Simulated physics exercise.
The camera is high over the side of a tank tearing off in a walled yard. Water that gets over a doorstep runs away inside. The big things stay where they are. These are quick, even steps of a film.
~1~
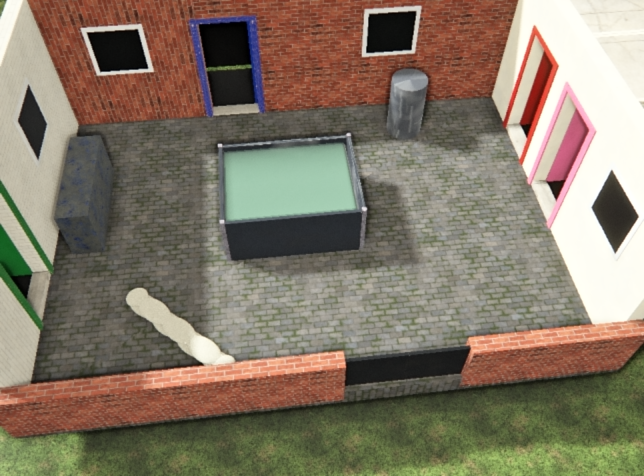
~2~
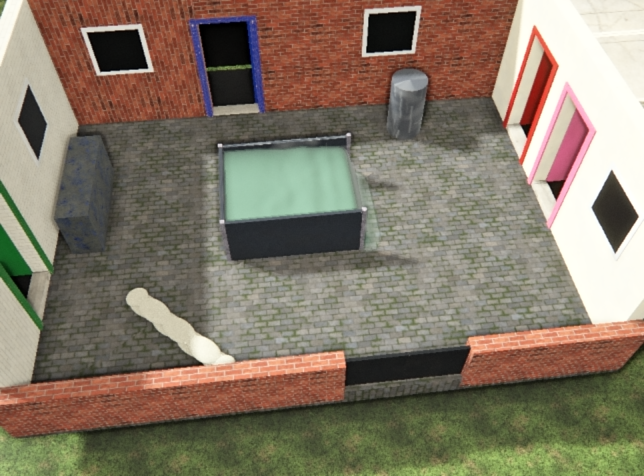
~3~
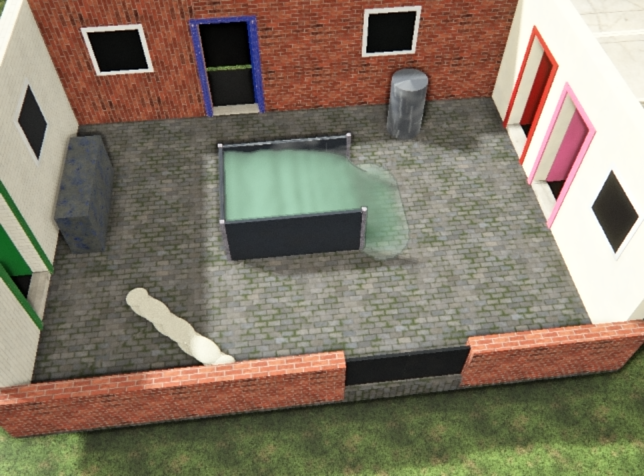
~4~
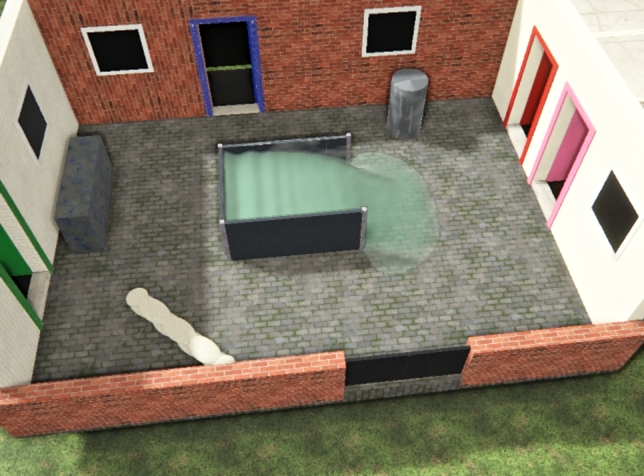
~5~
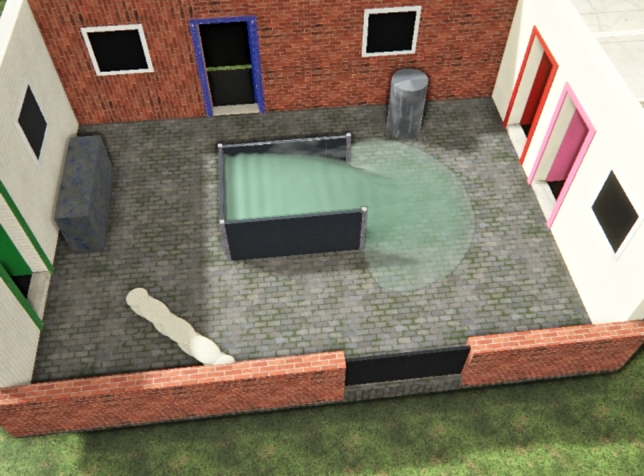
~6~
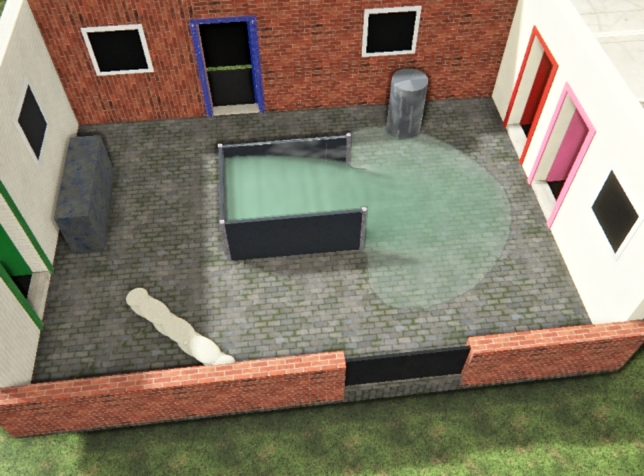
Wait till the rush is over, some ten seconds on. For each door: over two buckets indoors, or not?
The pink door lets in a lot; the green door admits no more than that; the red door lets in a lot; the blue door admits no more than that.
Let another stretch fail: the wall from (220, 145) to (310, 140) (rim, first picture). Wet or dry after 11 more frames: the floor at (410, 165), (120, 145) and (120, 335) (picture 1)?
In turn: Under water, wet, free of water.
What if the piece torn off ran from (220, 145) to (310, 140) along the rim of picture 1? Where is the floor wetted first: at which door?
That is the blue door.
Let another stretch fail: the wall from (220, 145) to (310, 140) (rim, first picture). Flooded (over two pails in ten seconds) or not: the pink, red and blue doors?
My reading: Pink door takes less; red door lets less in; blue door floods.
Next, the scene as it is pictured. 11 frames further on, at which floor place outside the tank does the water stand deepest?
Near (595, 349).
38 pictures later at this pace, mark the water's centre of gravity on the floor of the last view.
At about (404, 229).
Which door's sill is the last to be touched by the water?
That is the one in green.
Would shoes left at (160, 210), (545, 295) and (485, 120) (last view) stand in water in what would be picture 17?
As listed: Dry, wet, flooded.
A moment on, water covers 35 % of the floor; the pink door far over two buckets in, the green door not reached, the red door under two buckets in, the blue door not reached.
Next, water covers 35 % of the floor; the pink door far over two buckets in, the green door not reached, the red door far over two buckets in, the blue door not reached.
Then, water covers 40 % of the floor; the pink door far over two buckets in, the green door not reached, the red door far over two buckets in, the blue door not reached.
Later, water covers 75 % of the floor; the pink door far over two buckets in, the green door not reached, the red door far over two buckets in, the blue door wet at the sill, nothing in.
In the end, water covers 95 % of the floor; the pink door far over two buckets in, the green door wet at the sill, nothing in, the red door far over two buckets in, the blue door wet at the sill, nothing in.
